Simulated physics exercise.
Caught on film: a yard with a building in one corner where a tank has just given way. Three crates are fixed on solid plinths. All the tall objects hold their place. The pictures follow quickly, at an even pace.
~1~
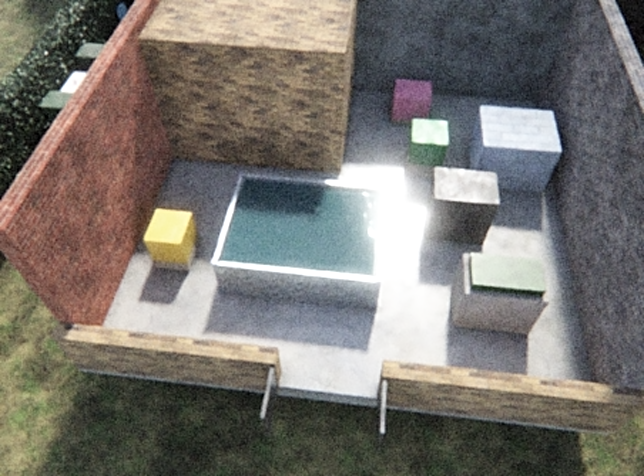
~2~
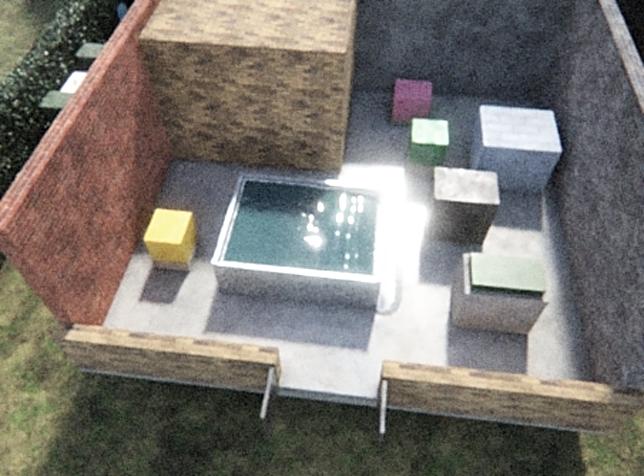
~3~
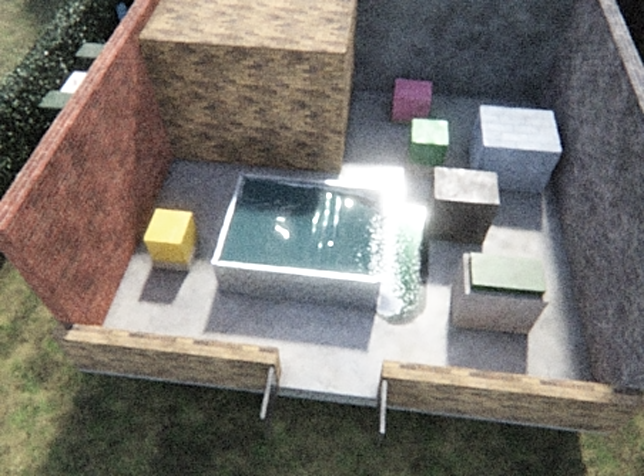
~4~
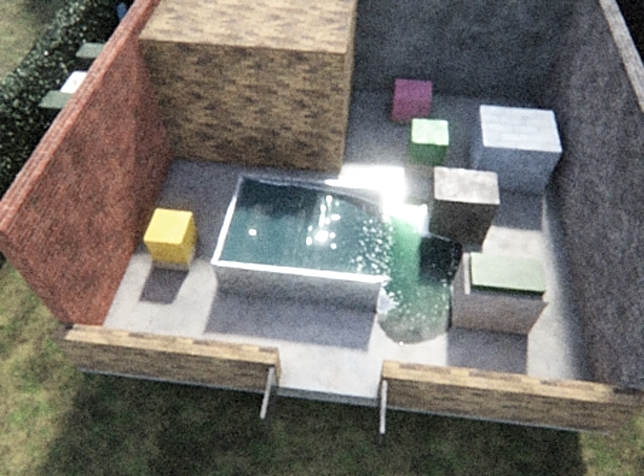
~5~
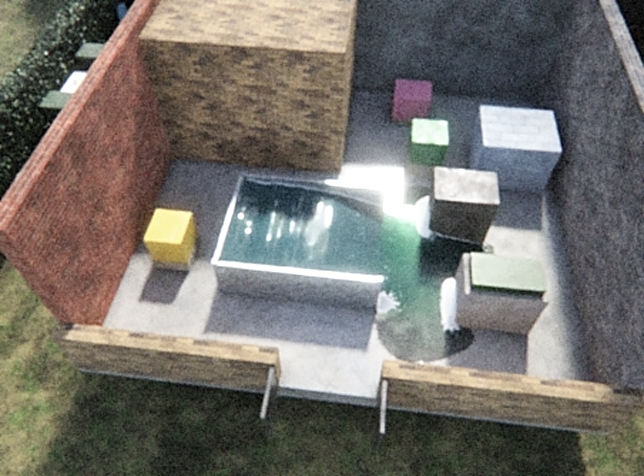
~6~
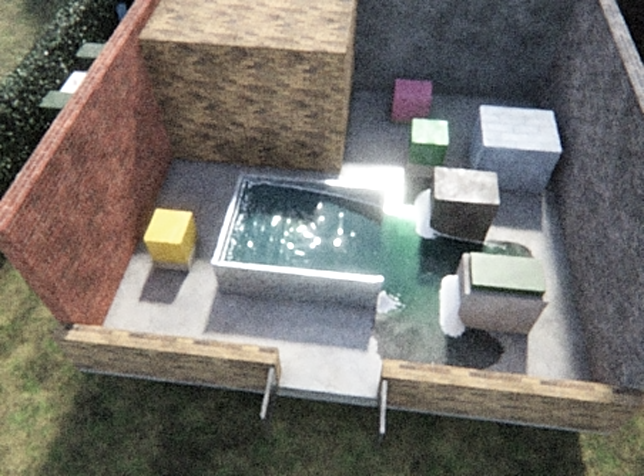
A white-rimmed tank of dark green water stands in a walled yard, seen from high above by a still camera, with a wooden block-like building at the back left. A yellow box sits left of it, with pink, green, pale blue, brown and green-topped boxes to the right. Water pours from the tank's right side, spreads across the grey floor, and runs between and around the nearest boxes, foaming white against them.
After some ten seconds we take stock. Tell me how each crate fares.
One by one: The green crate stays dry; the yellow crate stays dry; the pink crate gets wet.
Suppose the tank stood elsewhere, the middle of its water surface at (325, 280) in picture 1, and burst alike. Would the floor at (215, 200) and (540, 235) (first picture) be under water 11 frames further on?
As listed: Free of water, under water.
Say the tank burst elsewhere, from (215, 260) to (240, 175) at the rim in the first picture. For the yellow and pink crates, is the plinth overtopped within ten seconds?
Then: The yellow crate gets wet, the pink crate keeps dry.
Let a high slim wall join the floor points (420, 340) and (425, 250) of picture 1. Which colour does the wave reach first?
It is the green one.
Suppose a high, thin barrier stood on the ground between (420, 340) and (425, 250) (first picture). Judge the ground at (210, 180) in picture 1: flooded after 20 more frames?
Answer: Dry.
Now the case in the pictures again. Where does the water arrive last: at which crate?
It is the yellow-painted one.
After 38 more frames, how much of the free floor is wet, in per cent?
Roughly 90 per cent.
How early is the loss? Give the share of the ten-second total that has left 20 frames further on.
Some 5 per cent.
A moment on, water covers 30 % of the floor; the green crate water round its plinth, the yellow crate not reached, the pink crate not reached.
Next, water covers 45 % of the floor; the green crate water round its plinth, the yellow crate not reached, the pink crate water round its plinth.
Then, water covers 70 % of the floor; the green crate water round its plinth, the yellow crate not reached, the pink crate water round its plinth.
Later, water covers 90 % of the floor; the green crate water round its plinth, the yellow crate water round its plinth, the pink crate water round its plinth.
In the end, water covers 100 % of the floor; the green crate stayed above the water, the yellow crate stayed above the water, the pink crate was topped.
